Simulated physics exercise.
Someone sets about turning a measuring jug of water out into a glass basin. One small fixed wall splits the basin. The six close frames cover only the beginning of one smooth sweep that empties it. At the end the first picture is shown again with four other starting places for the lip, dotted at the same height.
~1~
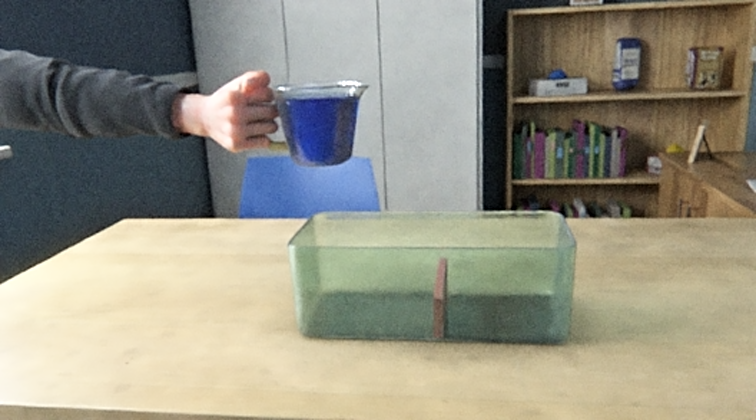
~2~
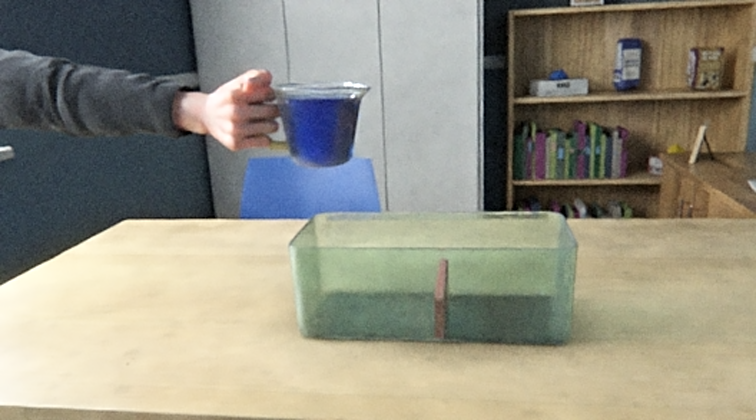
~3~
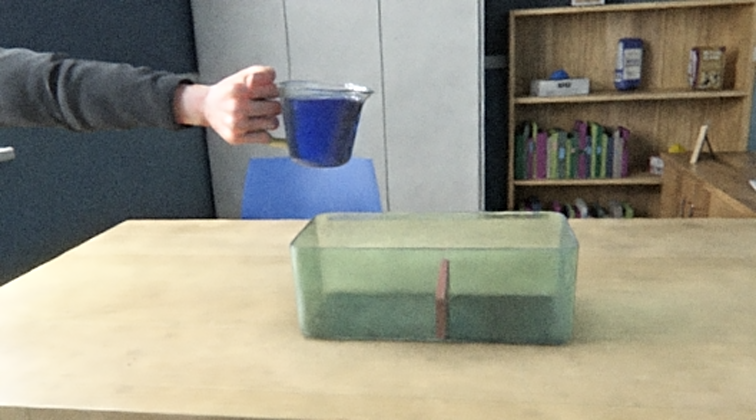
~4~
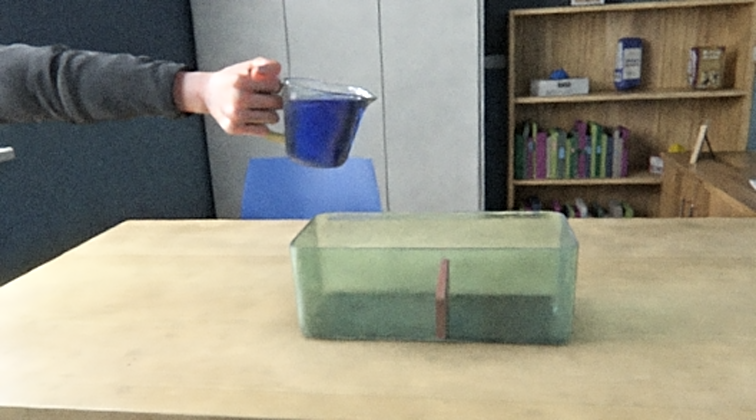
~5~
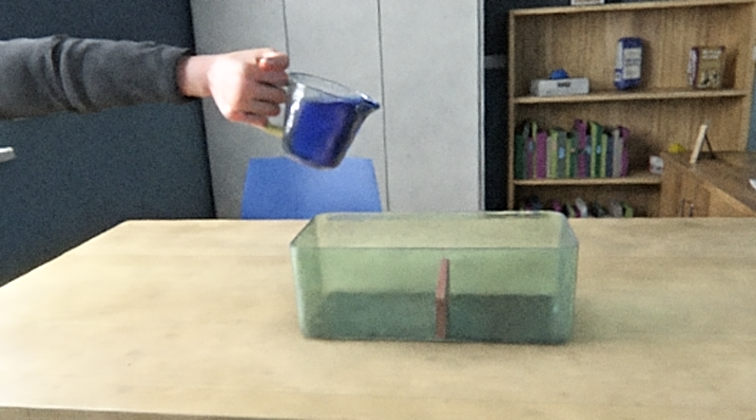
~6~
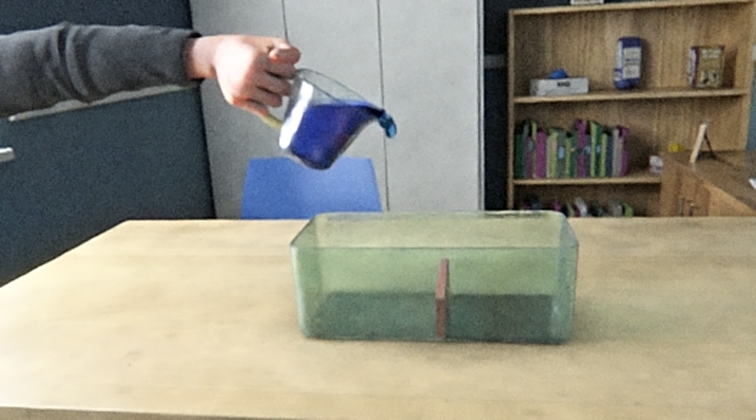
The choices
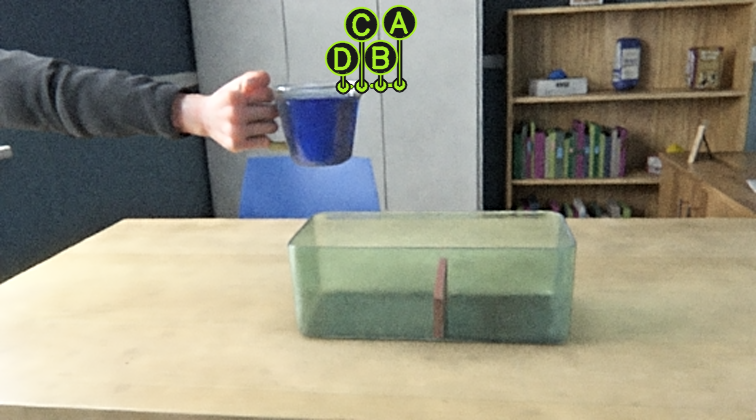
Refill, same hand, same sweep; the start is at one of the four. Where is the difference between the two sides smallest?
B works best here.
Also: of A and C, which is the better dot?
A.
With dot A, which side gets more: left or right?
The right side.
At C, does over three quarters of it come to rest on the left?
Yes.
On the marked copy, A at (399, 84); B at (380, 85); C at (361, 86); D at (343, 86).
For dot A, about 22 % ends left of the wall and 78 % right of it.
For dot B, about 53 % ends left of the wall and 46 % right of it.
For dot C, about 90 % ends left of the wall and 8 % right of it.
For dot D, about 94 % ends left of the wall and 4 % right of it.
